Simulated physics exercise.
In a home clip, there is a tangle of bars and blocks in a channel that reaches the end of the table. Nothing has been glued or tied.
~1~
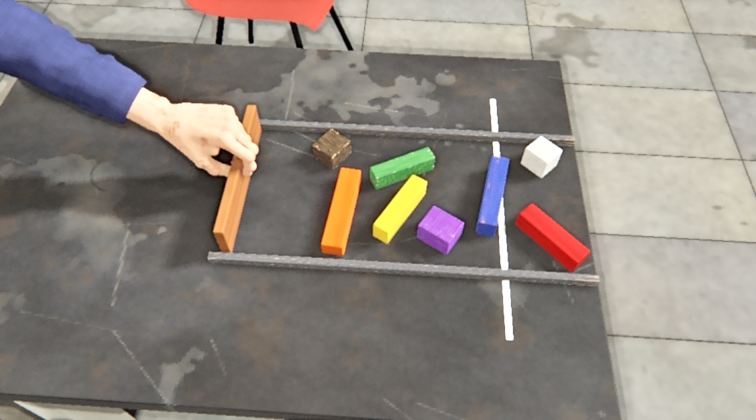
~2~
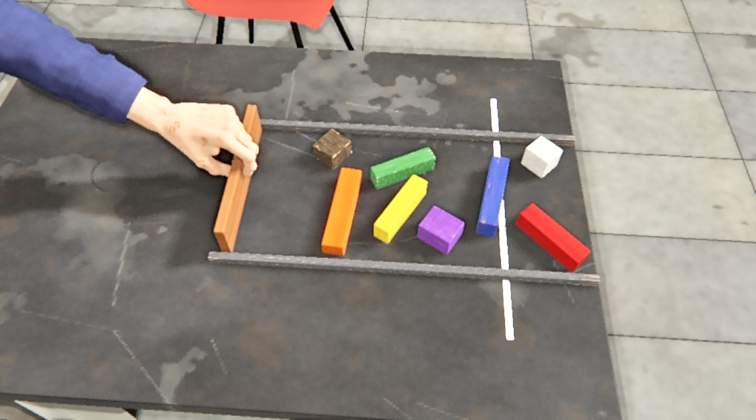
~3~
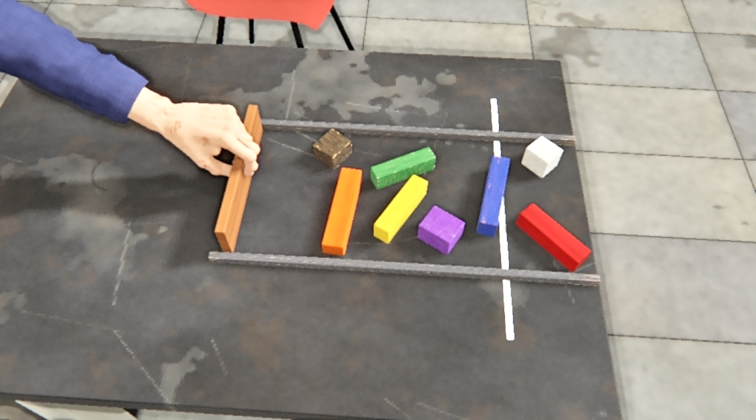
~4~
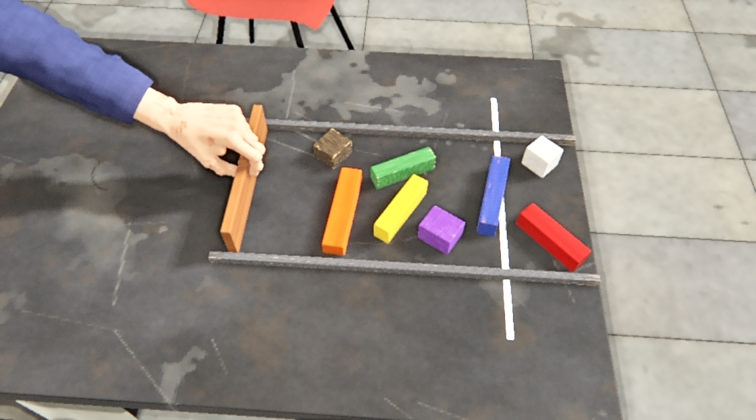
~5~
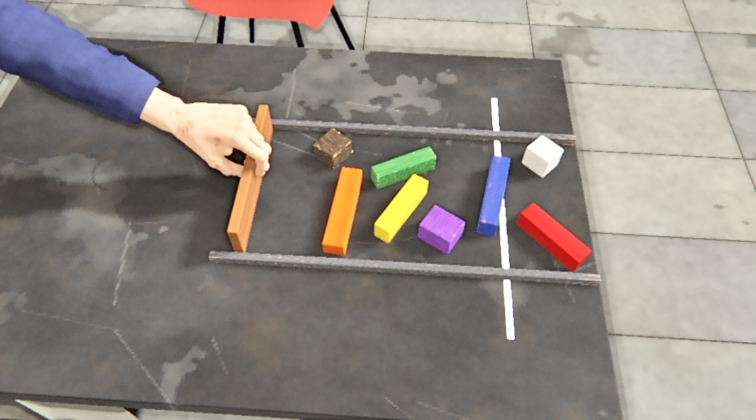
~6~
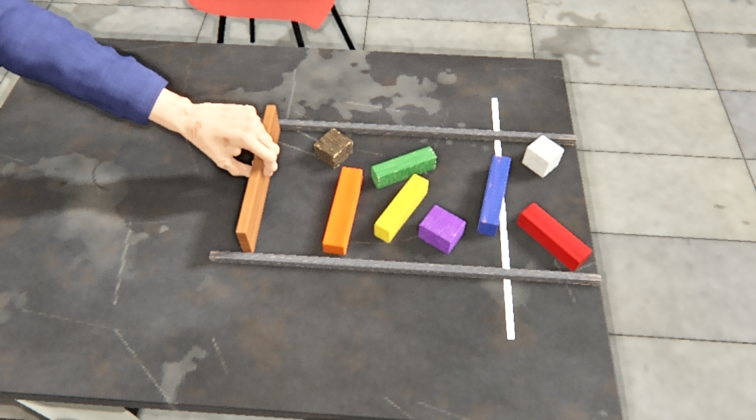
A hand held a long wooden board upright at the left end of a channel of colorful bars and blocks, then slid it slightly to the right, while the pieces stayed where they were.
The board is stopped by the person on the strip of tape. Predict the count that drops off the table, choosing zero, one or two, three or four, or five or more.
Dropped: One or two.
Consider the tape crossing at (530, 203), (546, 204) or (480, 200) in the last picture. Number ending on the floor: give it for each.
Going through them in order, you'd see 3, 4 and 0.
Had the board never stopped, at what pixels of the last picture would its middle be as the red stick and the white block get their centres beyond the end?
I reckon its middle sits around (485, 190) and then around (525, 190).
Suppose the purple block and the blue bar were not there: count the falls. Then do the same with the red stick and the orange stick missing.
The counts: 0 and 0.
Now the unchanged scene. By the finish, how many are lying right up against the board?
Result: 2 in all.
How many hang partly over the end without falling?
It totals 1.
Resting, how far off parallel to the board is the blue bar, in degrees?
The angle comes out near 25 degrees.
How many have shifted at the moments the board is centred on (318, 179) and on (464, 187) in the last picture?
That makes 1 at the first spot and 7 at the second.
Soon after, none off yet; red stick at rest near (553, 237); white block at rest near (543, 156); blue bar at rest near (494, 194).
After that, none off yet; red stick moving near (559, 237); white block at rest near (543, 156); blue bar displaced a little near (510, 194).
In the end, the number that fall off is one or two; gone, red stick.
